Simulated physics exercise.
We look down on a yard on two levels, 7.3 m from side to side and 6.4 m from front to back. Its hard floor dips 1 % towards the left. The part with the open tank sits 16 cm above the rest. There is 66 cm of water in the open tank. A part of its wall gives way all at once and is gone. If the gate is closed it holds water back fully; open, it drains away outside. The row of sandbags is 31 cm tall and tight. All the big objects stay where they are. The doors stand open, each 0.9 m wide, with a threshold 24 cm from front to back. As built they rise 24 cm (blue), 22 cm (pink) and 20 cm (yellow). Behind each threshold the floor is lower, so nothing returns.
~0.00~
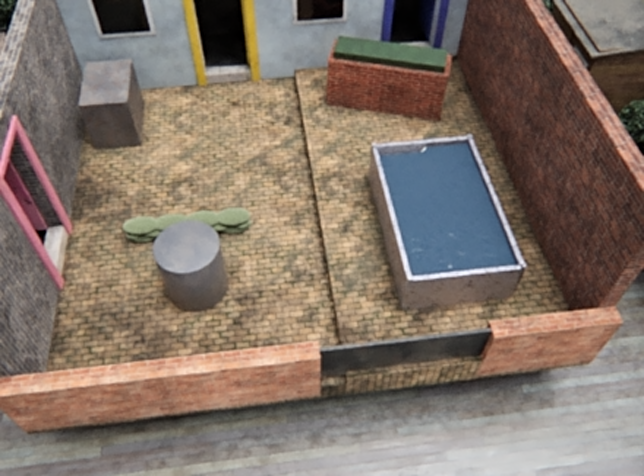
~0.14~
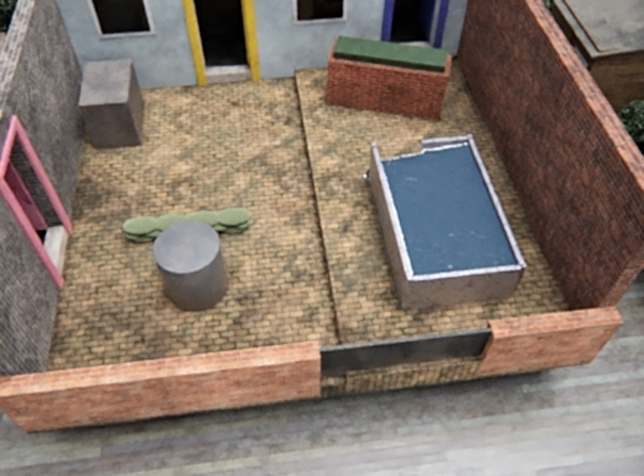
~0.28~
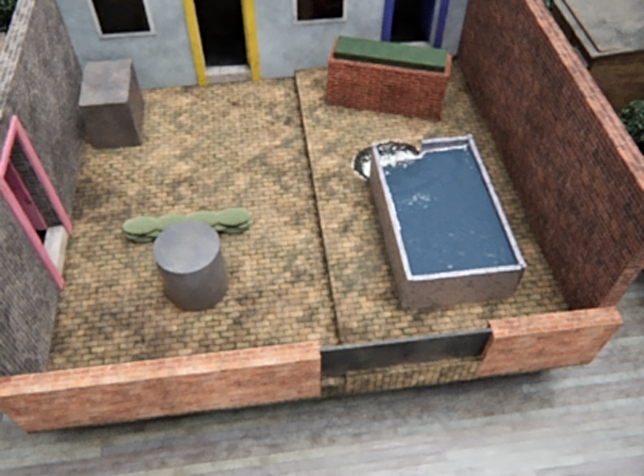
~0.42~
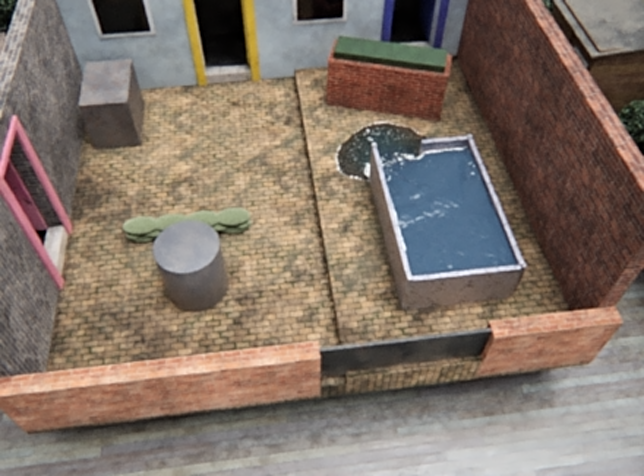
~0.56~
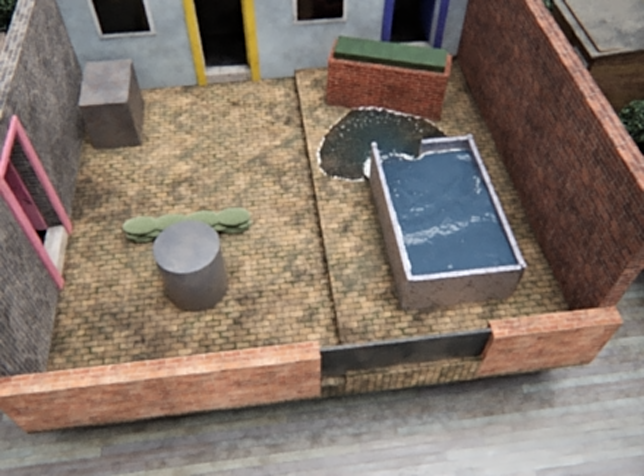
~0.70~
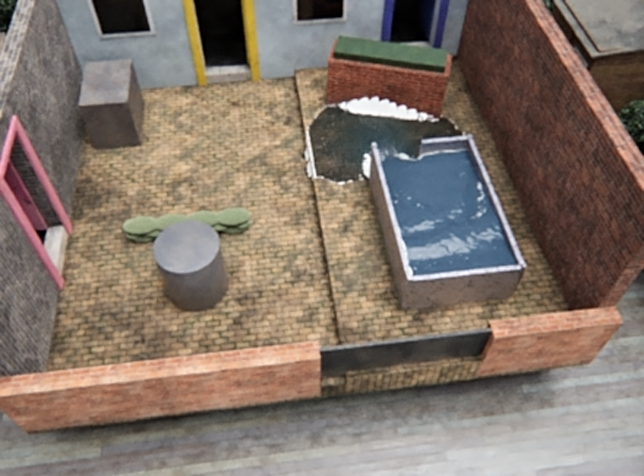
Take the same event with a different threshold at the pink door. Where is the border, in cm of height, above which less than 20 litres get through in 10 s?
Some 6 cm above the ground.
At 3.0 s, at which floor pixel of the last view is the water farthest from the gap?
Around (91, 97).
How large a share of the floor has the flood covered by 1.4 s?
Near 15 per cent is wet.
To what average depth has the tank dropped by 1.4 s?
Roughly 50 cm on average.
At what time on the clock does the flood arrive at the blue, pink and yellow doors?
Blue 3.2 s, pink 4.0 s, yellow 1.6 s.
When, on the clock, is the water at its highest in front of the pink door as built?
At about 8.5 s.
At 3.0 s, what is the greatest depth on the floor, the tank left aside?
About 38 cm.
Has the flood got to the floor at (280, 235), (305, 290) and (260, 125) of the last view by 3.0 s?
In turn: Still dry, still dry, under water.
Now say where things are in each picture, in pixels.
The first picture shows the open tank at (442, 205) is whole and still, 66 cm deep; the pink door at (41, 215) is dry.
In the second picture, the gap is on the far side, the front 0.2 m out at a hidden place; the back of the open tank holds 66 cm.
In the third picture, the gap is on the far side, the front 0.8 m out at a hidden place; the back of the open tank holds 66 cm.
In the fourth picture, the front is at (373, 128), 1.3 m from the gap on the far side; 1.5 m2 of floor is wet, 66 cm left at the back.
In the fifth picture, water pours out on the far side and has run 1.7 m, to (359, 111); about 5 cm deep outside, 66 cm at the back.
In the sixth picture, the front is at (332, 107), 2.0 m from the gap on the far side; 3.4 m2 of floor is wet, 65 cm left at the back; 4.3 m in a straight line remain to the pink door at (41, 215).
After 1.4 s water covers 15 % of the floor, deepest (37 cm) near (390, 119); it has not reached the pink door.
After 3.0 s water covers 35 % of the floor, deepest (38 cm) near (91, 97); it has not reached the pink door.
After 10.0 s water covers 90 % of the floor, deepest (13 cm) near (42, 404); 9 cm at the pink door, 0 litres in over its 22 cm threshold.
At the pink door as built, the water arrived by 4.3 s and peaked near 10 cm at 8.6 s.
With a threshold of 5 cm, 29 litres would have come in within the 10 s; with 7 cm, 11 litres. So under 20 litres takes about 6 cm.
